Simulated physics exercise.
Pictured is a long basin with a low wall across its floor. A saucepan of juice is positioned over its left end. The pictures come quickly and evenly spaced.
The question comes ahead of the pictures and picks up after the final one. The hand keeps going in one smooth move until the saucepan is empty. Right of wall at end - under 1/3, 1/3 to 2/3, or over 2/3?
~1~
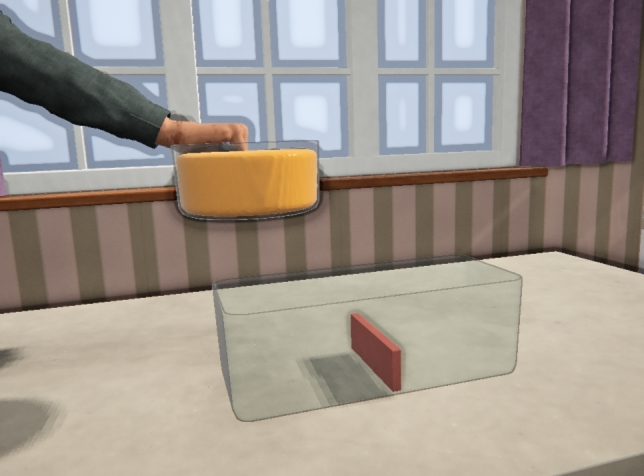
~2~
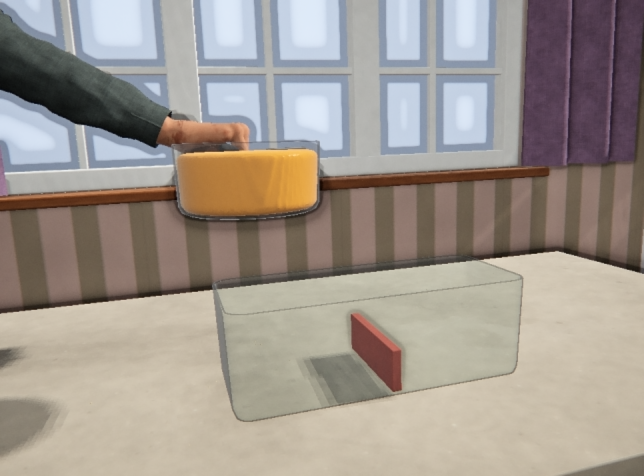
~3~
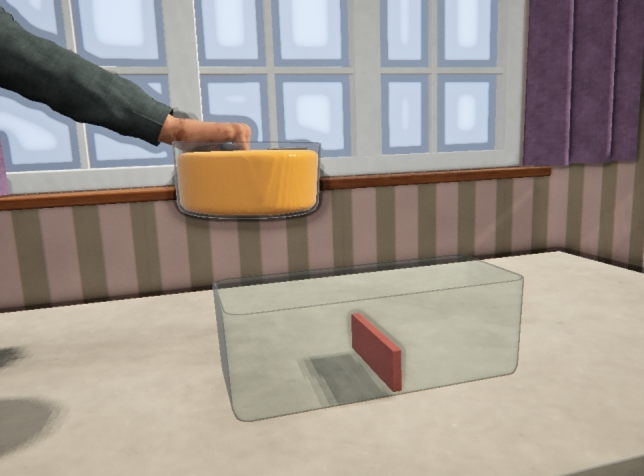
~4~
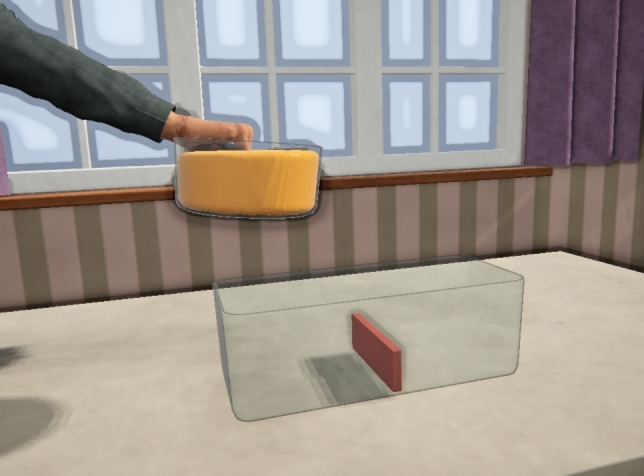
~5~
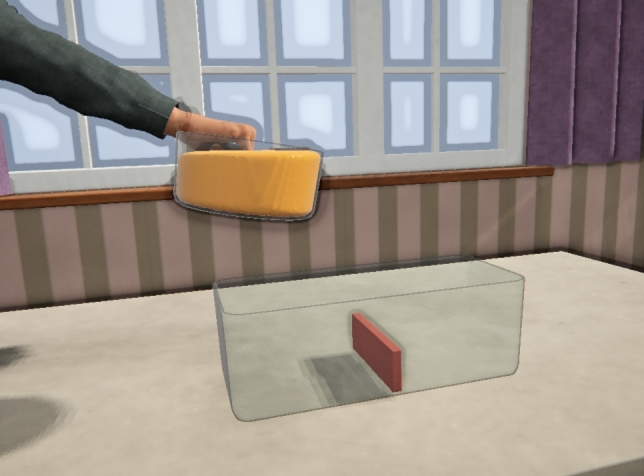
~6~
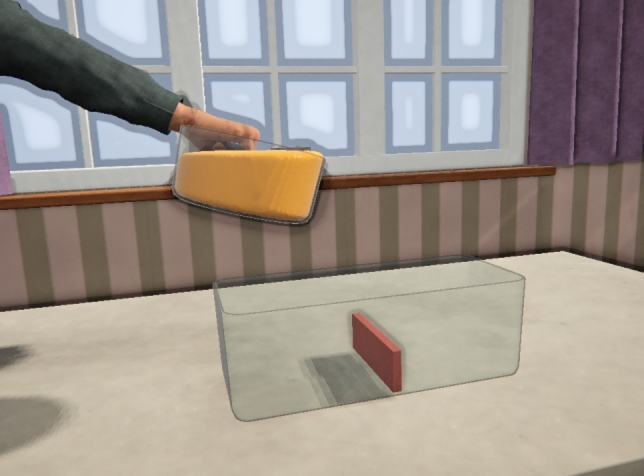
Reaches a third, not past two thirds.
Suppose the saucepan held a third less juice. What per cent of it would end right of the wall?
It should come out close to 30 per cent.
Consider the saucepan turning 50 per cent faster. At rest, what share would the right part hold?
About 40 %.
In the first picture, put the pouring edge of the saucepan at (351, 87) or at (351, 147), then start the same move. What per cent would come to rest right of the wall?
Close to 80 in a hundred, then close to 75 in a hundred.
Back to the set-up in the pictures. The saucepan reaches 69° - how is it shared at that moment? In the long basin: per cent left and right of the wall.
About 5 % left and about 20 % right.
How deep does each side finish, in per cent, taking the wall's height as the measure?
On the left it sits near 40, while on the right it sits near 50.
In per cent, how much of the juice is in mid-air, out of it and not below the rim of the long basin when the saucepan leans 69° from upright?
30 per cent.
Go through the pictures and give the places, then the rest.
In the first picture, tilt 0°; pouring edge (315, 143); surface from (176, 158) to (312, 151); the long basin's rim runs from (218, 299) to (491, 267); the wall's top is at (373, 331).
In the second picture, tilt 1°; pouring edge (316, 143); surface from (176, 157) to (312, 152).
In the third picture, tilt 3°; pouring edge (317, 145); surface from (176, 156) to (314, 152).
In the fourth picture, tilt 6°; pouring edge (318, 149); surface from (177, 155) to (315, 153).
In the fifth picture, tilt 10°; pouring edge (320, 154); surface from (178, 156) to (317, 153).
In the sixth picture, tilt 15°; pouring edge (321, 161); surface from (179, 157) to (320, 158); 1 per cent is over the edge.
A moment on, the tilt is 69° and 44 per cent is still to pour, 5 is left of the wall and 18 right of it.
Next, the tilt is 101° and 7 per cent is still to pour, 34 is left of the wall and 53 right of it.
Then the tilt is 106° and 0 per cent is still to pour, 46 is left of the wall and 53 right of it.
Later the tilt is 106° and 0 per cent is still to pour, 46 is left of the wall and 53 right of it.
In the end 46 per cent lies left of the wall, 53 right of it and 0 outside.
